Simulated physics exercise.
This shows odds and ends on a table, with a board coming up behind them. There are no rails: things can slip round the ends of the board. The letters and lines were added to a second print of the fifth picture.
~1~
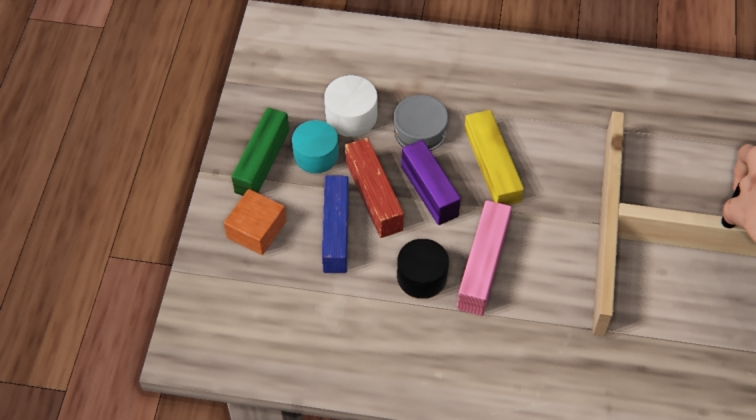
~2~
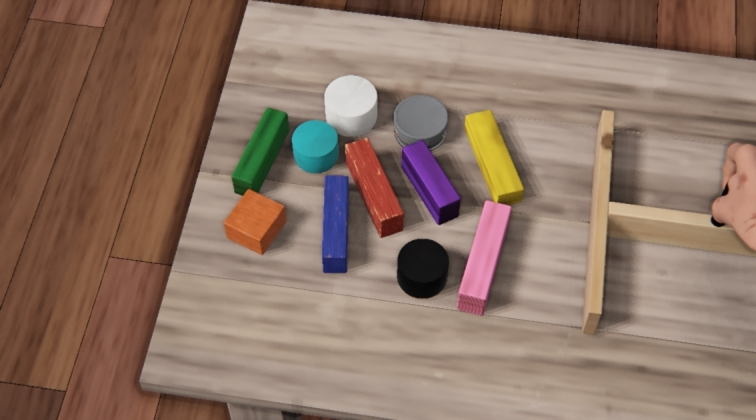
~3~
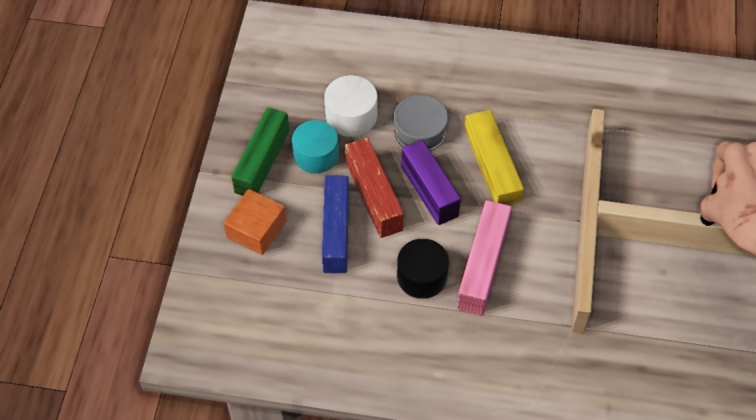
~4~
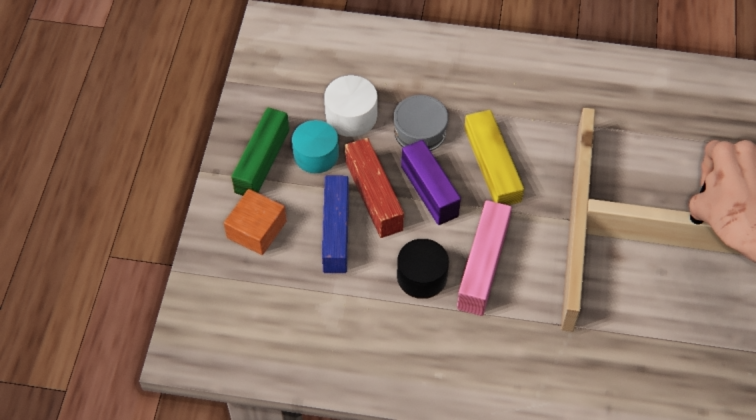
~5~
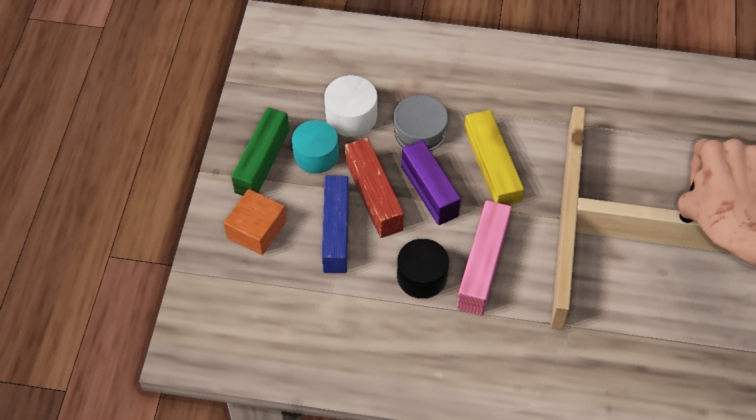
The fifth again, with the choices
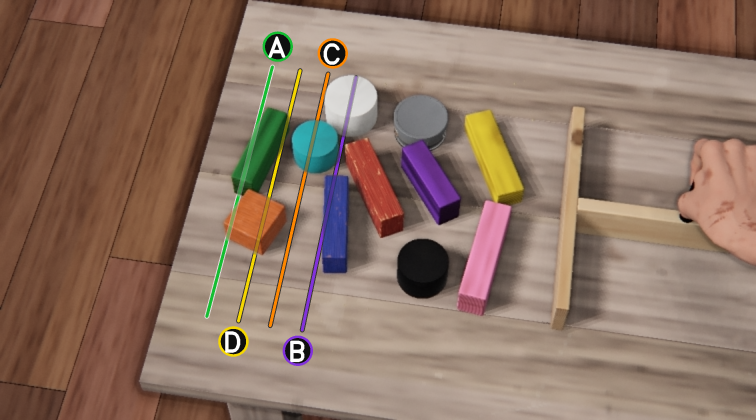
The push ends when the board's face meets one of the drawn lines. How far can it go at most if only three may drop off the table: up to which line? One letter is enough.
C is the last line within the limit.
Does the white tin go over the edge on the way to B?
No.
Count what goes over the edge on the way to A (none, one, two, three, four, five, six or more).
By then, six or more.
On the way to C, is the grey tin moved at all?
Yes.
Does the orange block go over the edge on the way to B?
No.
On the copy, A at (242, 183); B at (331, 195); C at (301, 191); D at (271, 187).
On C. First, board (474, 189); black tin (403, 266); pink stick (445, 252).
Then, board (378, 177); green stick (248, 151); orange block (240, 220).
Finally, board (305, 167); green stick over the edge; orange block over the edge; two fallen.
By contrast, A drops seven; B is within the limit but short; D drops four.
